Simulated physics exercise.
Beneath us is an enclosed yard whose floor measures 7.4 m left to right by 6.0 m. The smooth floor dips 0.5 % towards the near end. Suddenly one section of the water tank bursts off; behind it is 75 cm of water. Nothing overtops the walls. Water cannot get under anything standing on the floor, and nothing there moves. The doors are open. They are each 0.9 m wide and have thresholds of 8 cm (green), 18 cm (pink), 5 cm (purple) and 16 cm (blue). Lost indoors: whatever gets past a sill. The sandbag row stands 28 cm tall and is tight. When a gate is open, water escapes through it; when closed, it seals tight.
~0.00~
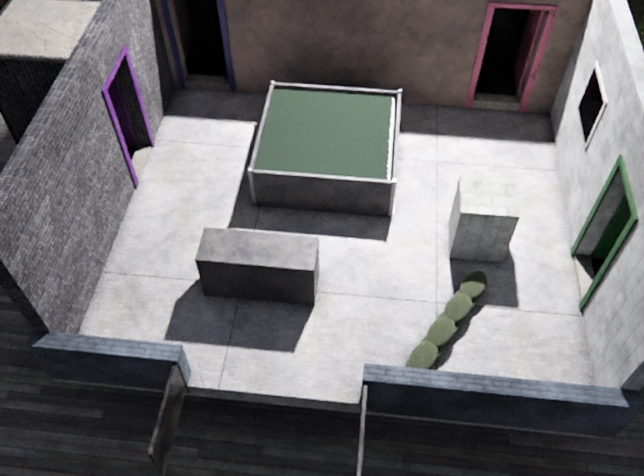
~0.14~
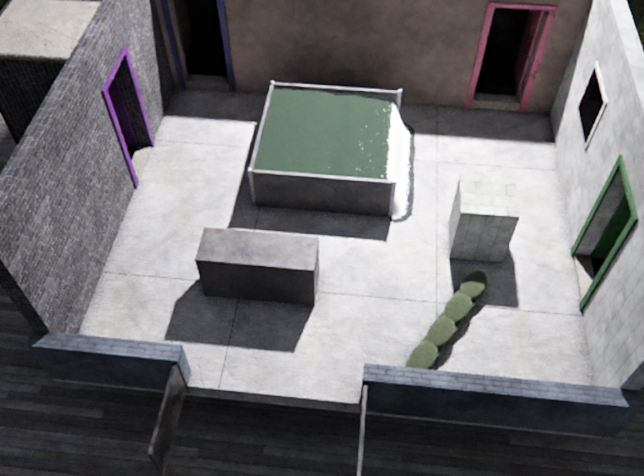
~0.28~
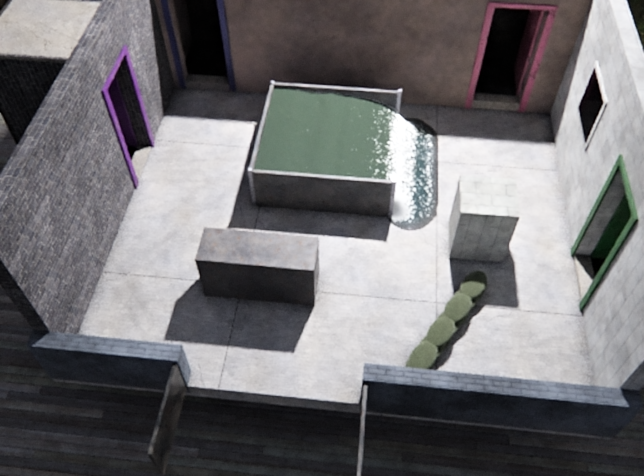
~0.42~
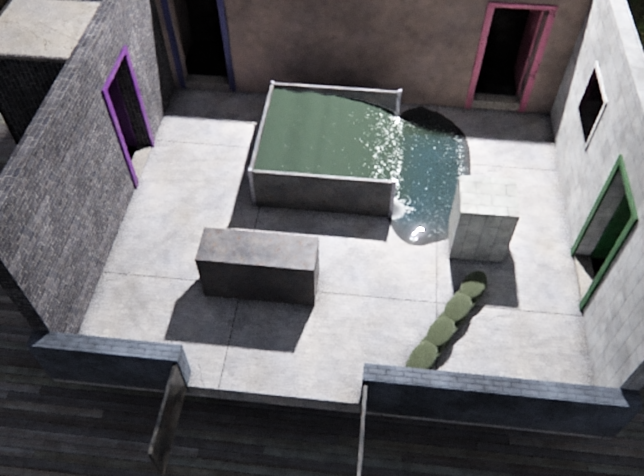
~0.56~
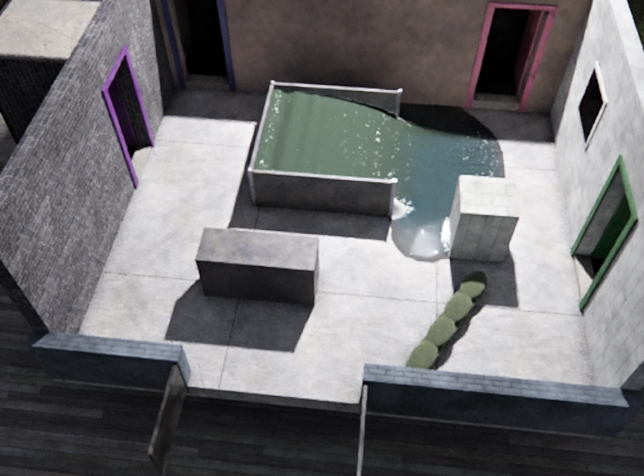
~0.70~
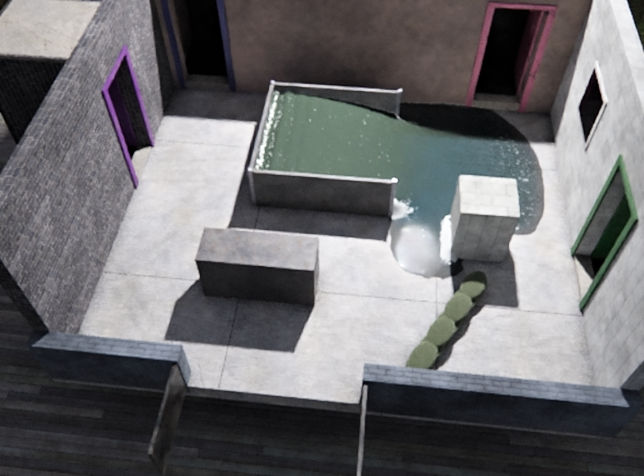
A large, square grey-walled tank of still green water stands towards the back of a pale-floored yard, seen from high above by an unmoving camera. Around it are a low grey block in front, a paler block and rounded green bushes to the right, and open doorways edged in purple, pink and green. The tank's right side gives way, and foaming water pours out, spreading rightwards across the floor and around the paler block.
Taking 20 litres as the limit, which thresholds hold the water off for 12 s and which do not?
One by one: Green door: Surplus; pink door: Surplus; purple door: Short; blue door: Short.
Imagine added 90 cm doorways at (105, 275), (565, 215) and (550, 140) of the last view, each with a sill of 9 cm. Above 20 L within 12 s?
Taking them in order, the first gets too little, the second enough and the third enough.
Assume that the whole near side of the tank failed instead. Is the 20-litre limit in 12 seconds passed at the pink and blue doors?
At pink the amount is beneath the mark, while at blue it is beneath the mark.
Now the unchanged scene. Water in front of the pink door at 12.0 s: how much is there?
11.5 cm or so.
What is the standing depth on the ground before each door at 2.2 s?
Measured in centimetres, the green door gives 15, the pink door 28, the purple door 0 and the blue door 0.
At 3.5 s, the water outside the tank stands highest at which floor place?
Position: About (480, 218).
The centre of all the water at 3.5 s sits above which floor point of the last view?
(456, 195).
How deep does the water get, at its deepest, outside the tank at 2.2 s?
It gets to some 51 cm.
After 1.4 s water covers 25 % of the floor and is deepest (48 cm) near (553, 200); green door 5 cm at the sill, 0 L in, pink door 17 cm at the sill, 0 L in, purple door not reached, blue door not reached.
After 2.2 s water covers 40 % of the floor and is deepest (51 cm) near (553, 129); green door 15 cm at the sill, 4 L in, pink door 28 cm at the sill, 5 L in, purple door not reached, blue door not reached.
After 3.5 s water covers 50 % of the floor and is deepest (36 cm) near (480, 218); green door 14 cm at the sill, 34 L in, pink door 28 cm at the sill, 91 L in, purple door not reached, blue door not reached.
After 7.0 s water covers 80 % of the floor and is deepest (21 cm) near (437, 371); green door 14 cm at the sill, 67 L in, pink door 11 cm at the sill, 112 L in, purple door 5 cm at the sill, 0 L in, blue door 8 cm at the sill, 0 L in.
After 12.0 s water covers 95 % of the floor and is deepest (14 cm) near (557, 156); green door 10 cm at the sill, 125 L in, pink door 12 cm at the sill, 112 L in, purple door 3 cm at the sill, 0 L in, blue door 5 cm at the sill, 0 L in.
